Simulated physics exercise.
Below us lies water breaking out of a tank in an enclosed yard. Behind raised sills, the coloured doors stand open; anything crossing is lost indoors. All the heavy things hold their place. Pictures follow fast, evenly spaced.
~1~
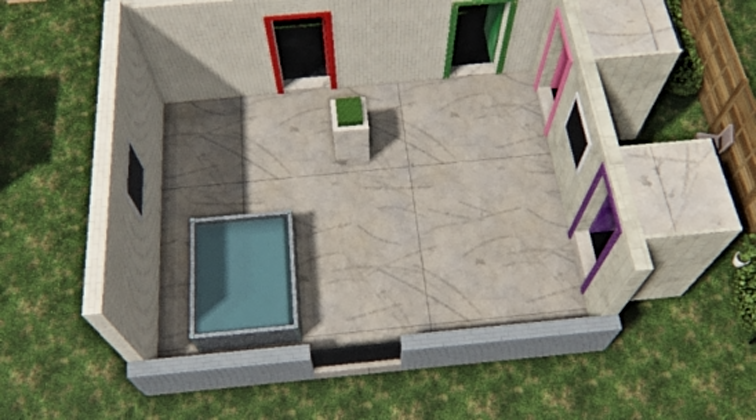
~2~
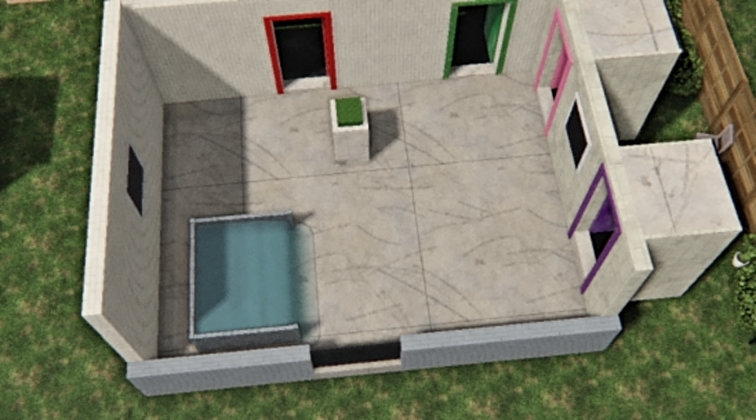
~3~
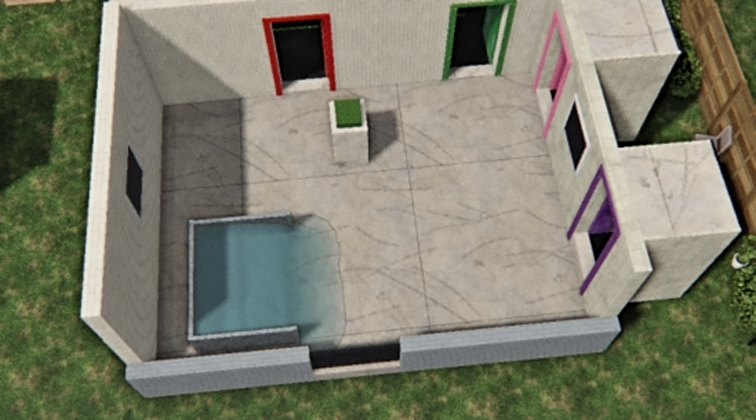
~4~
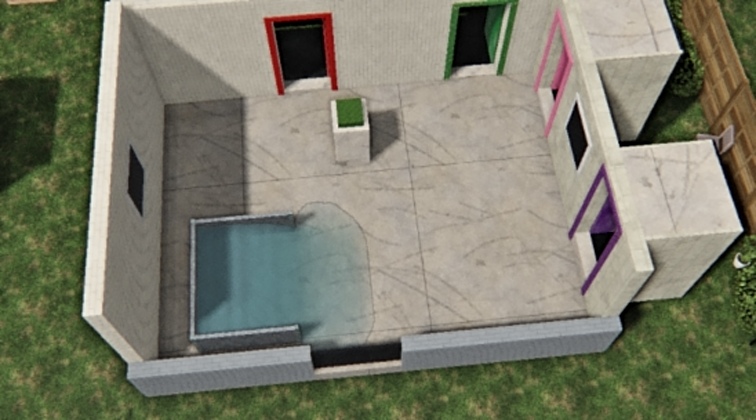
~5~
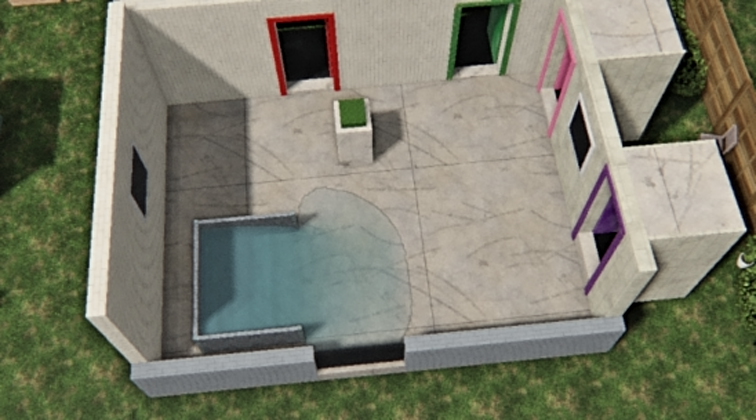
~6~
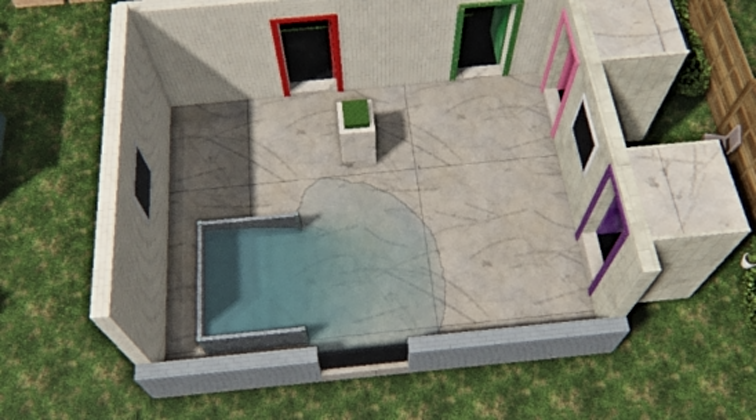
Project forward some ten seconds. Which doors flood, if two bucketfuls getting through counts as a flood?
The red door does not flood; the pink door does not flood; the green door floods; the purple door does not flood.
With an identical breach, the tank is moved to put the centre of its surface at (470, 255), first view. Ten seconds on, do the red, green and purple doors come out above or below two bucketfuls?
Result: Red door misses it, green door tops the limit, purple door tops the limit.
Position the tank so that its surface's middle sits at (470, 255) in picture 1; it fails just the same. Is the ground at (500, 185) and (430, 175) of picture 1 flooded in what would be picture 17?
The first spot is inundated, the second left dry.
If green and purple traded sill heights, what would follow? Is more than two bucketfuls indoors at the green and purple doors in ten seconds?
One by one: The green one stays under; the purple one takes more.
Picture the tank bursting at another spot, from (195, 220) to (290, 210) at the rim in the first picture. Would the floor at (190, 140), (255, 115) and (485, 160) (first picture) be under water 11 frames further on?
One by one: Waterlogged; waterlogged; unsoaked.
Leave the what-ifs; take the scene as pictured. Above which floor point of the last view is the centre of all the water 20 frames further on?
That puts it at around (452, 249).
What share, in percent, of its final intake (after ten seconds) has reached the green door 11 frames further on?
My figure is 0 in a hundred.
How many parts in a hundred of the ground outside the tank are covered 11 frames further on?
It comes to 50 per cent.
A moment on, water covers 40 % of the floor; the red door not reached, the pink door not reached, the green door not reached, the purple door not reached.
Next, water covers 50 % of the floor; the red door not reached, the pink door not reached, the green door not reached, the purple door wet at the sill, nothing in.
Then, water covers 60 % of the floor; the red door not reached, the pink door wet at the sill, nothing in, the green door wet at the sill, nothing in, the purple door wet at the sill, nothing in.
Later, water covers 70 % of the floor; the red door wet at the sill, nothing in, the pink door wet at the sill, nothing in, the green door over two buckets in, the purple door wet at the sill, nothing in.
In the end, water covers 95 % of the floor; the red door wet at the sill, nothing in, the pink door wet at the sill, nothing in, the green door far over two buckets in, the purple door wet at the sill, nothing in.
